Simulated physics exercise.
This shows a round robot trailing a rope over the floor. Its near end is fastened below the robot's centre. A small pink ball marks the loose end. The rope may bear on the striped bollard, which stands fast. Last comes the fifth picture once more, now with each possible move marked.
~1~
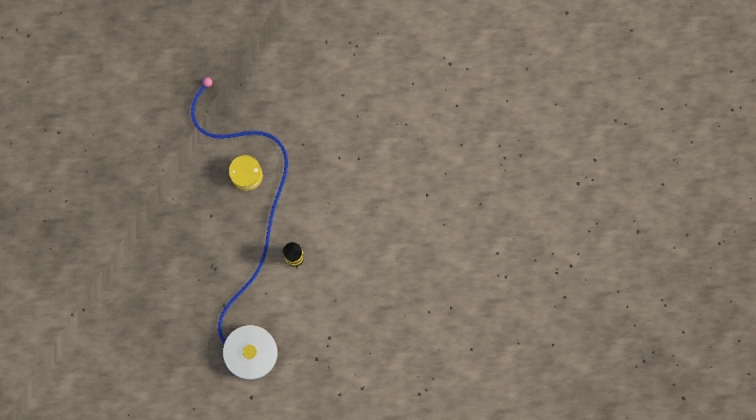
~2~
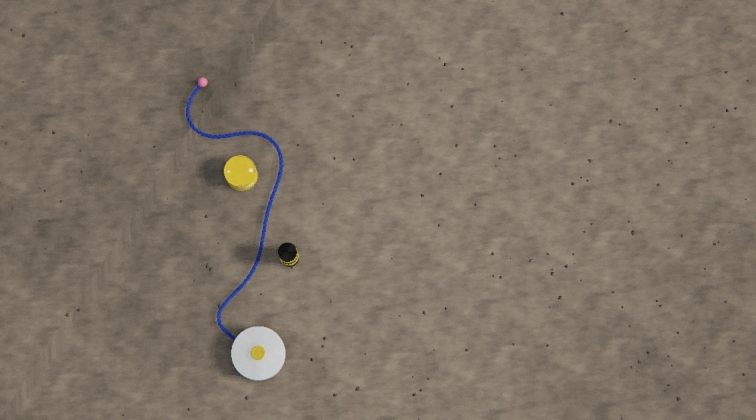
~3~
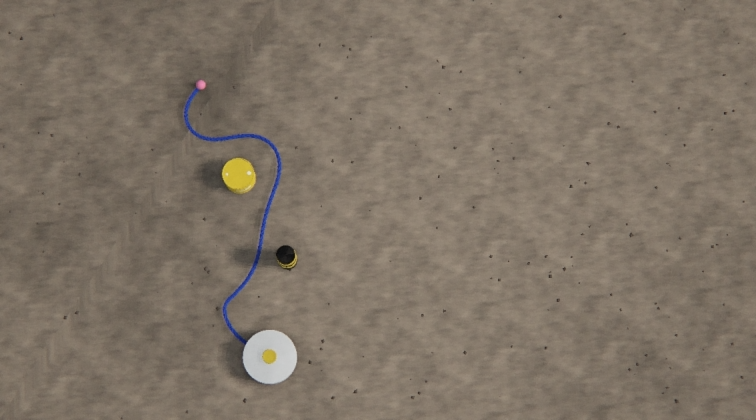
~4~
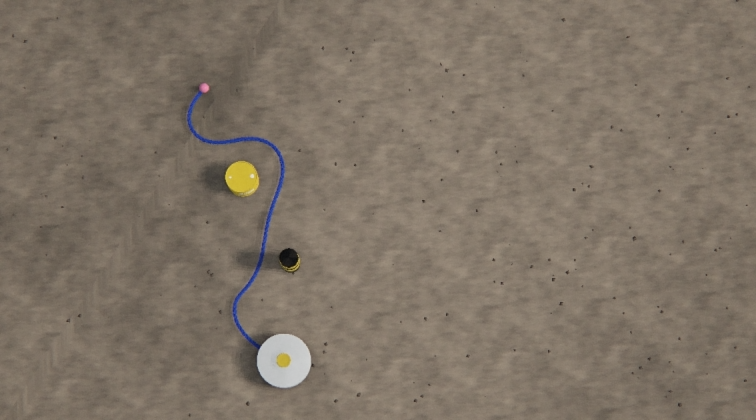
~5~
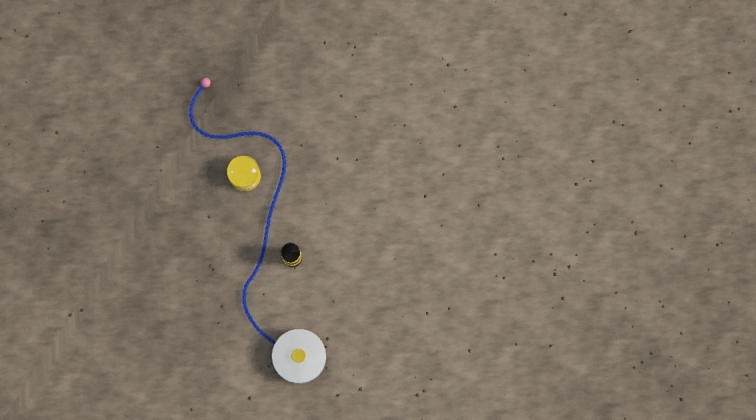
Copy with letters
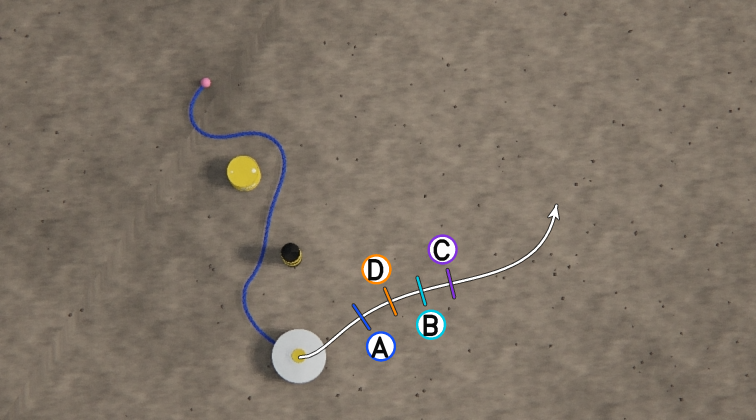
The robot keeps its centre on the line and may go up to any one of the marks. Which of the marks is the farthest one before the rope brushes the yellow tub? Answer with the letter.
It should halt at B.
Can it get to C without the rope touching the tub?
For that mark, no.
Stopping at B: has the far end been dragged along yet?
By then, no.
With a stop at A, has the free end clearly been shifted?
By then, no.
On the marked copy, A at (362, 317); B at (421, 291); C at (451, 284); D at (390, 302); the route from (300, 357) via (438, 287) to (556, 206).
Taking B. A third of the way, robot (340, 332), middle of the rope (278, 191), free end (206, 83).
Two thirds of the way, robot (382, 304), middle of the rope (278, 191), free end (206, 83).
When it is over, robot (422, 290), middle of the rope (280, 207), free end (206, 83); only the bollard has been touched, if anything.
As for the rest, A is safe but short; C brings the rope against the tub; D is safe but short.
